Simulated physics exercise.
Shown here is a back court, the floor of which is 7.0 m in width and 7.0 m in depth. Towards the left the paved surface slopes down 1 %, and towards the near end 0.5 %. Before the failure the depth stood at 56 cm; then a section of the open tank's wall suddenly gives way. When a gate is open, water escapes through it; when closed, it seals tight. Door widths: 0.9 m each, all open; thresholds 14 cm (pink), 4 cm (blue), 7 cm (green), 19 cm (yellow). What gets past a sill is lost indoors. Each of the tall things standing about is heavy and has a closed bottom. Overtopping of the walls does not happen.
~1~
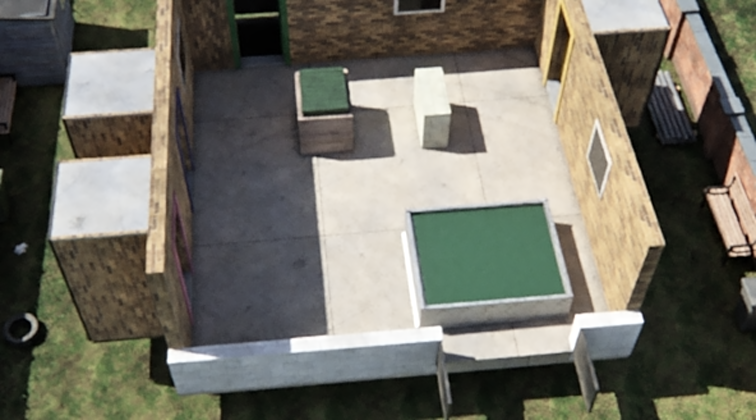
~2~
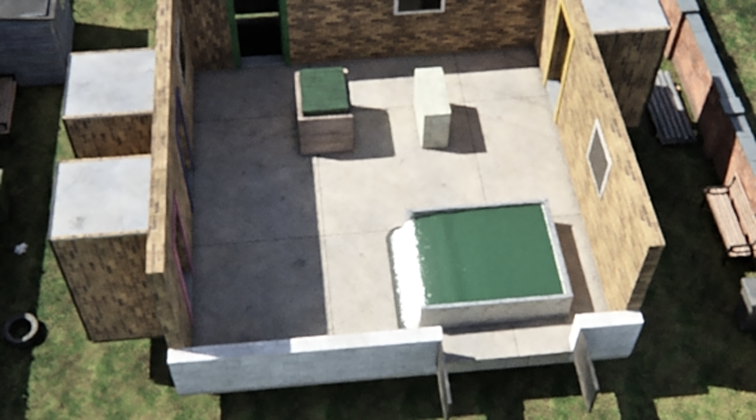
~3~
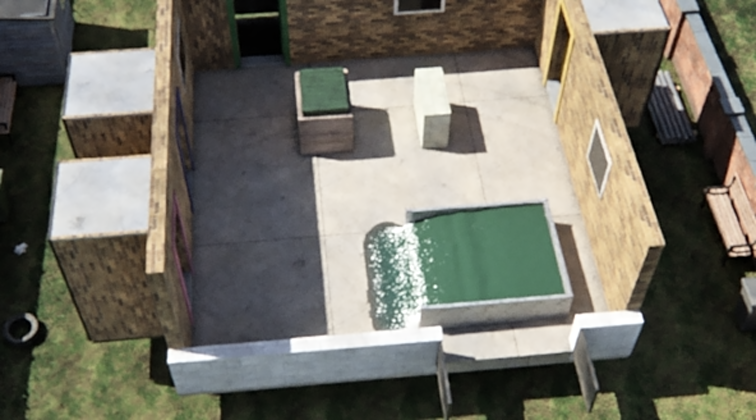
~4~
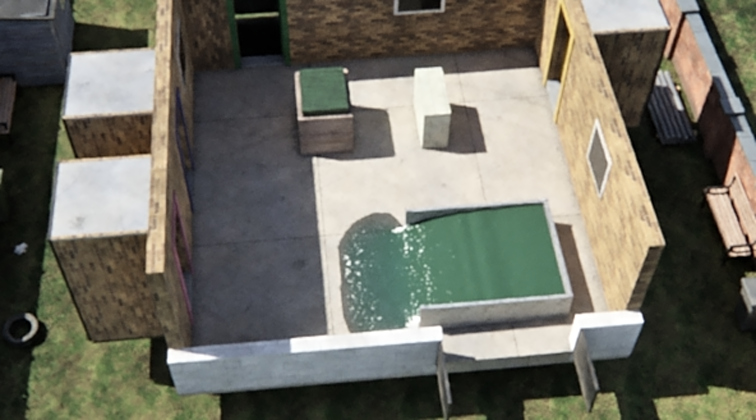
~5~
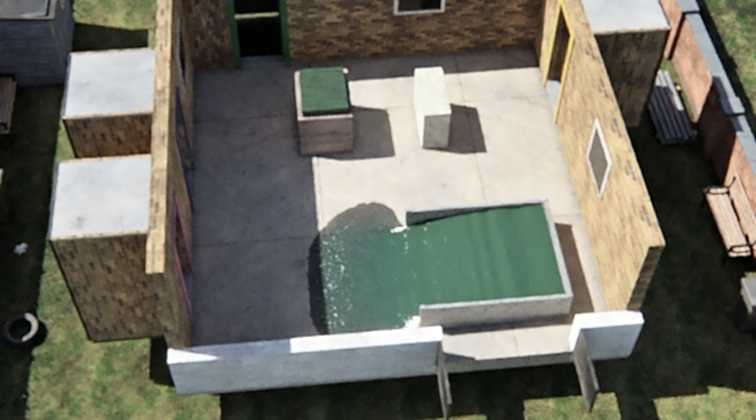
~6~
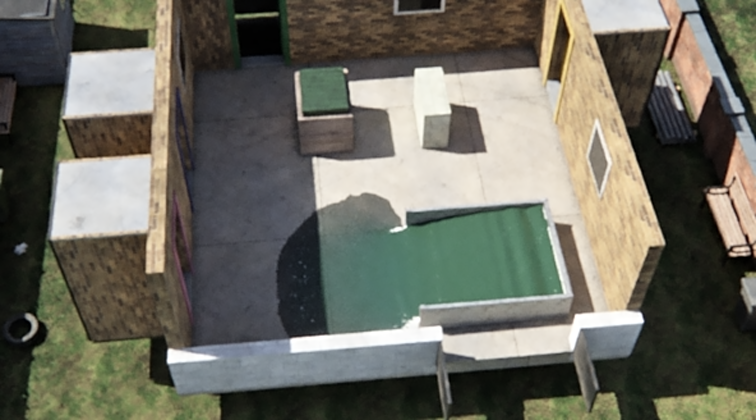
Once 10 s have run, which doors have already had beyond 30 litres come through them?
After 10 s: The pink door already has; the blue door already has; the green door already has; the yellow door has not yet.
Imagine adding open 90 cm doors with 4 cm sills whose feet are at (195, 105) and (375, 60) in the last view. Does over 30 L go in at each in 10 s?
Well, the first one ends up on the high side, the second one on the low side.
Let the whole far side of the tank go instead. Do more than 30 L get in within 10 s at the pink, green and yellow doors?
Then: Pink short of it, green short of it, yellow short of it.
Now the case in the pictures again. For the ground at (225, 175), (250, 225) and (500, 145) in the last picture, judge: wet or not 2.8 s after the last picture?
First spot submerged, second submerged, third not yet wet.
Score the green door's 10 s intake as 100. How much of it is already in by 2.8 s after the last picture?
Estimate: Around 0 per cent.
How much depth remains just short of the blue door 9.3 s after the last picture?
I'd put it near 8.0 cm.
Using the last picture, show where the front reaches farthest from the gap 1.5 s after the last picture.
About pixel (193, 177).
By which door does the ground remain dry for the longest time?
Yellow.
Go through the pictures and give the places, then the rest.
The open tank at (486, 254) is whole and still, 56 cm deep, in the first picture.
The front is at (401, 229), 1.1 m from the gap at (415, 272); 0.5 m2 of floor is under water; 56 cm left at the back of the open tank, in the second picture.
The front is at a hidden place, 1.3 m from the gap at (415, 273); 1.5 m2 of floor is under water; 56 cm left at the back of the open tank, in the third picture.
Water pours out at (415, 274) and has run 1.5 m, to a hidden place; typically 9 cm deep outside, 56 cm at the open tank's back, in the fourth picture.
Water pours out at (415, 274) and has run 1.9 m, to a hidden place; typically 7 cm deep outside, 56 cm at the open tank's back, in the fifth picture.
Water pours out at (415, 274) and has run 2.3 m, to (285, 256); typically 6 cm deep outside, 53 cm at the open tank's back, in the sixth picture.
Then, 0.7 s after the last picture water covers 30 % of the floor and is deepest (24 cm) near (405, 306); pink door 22 cm at the sill, 1 L in, blue door not reached, green door not reached, yellow door not reached.
Then, 1.5 s after the last picture water covers 35 % of the floor and is deepest (42 cm) near (192, 372); pink door 30 cm at the sill, 50 L in, blue door 11 cm at the sill, 1 L in, green door not reached, yellow door not reached.
Then, 2.8 s after the last picture water covers 40 % of the floor and is deepest (31 cm) near (192, 372); pink door 28 cm at the sill, 161 L in, blue door 14 cm at the sill, 49 L in, green door not reached, yellow door not reached.
Then, 5.3 s after the last picture water covers 50 % of the floor and is deepest (20 cm) near (257, 89); pink door 14 cm at the sill, 218 L in, blue door 8 cm at the sill, 103 L in, green door 17 cm at the sill, 23 L in, yellow door not reached.
Then, 9.3 s after the last picture water covers 85 % of the floor and is deepest (12 cm) near (223, 182); pink door 8 cm at the sill, 219 L in, blue door 8 cm at the sill, 124 L in, green door 9 cm at the sill, 108 L in, yellow door 5 cm at the sill, 0 L in.
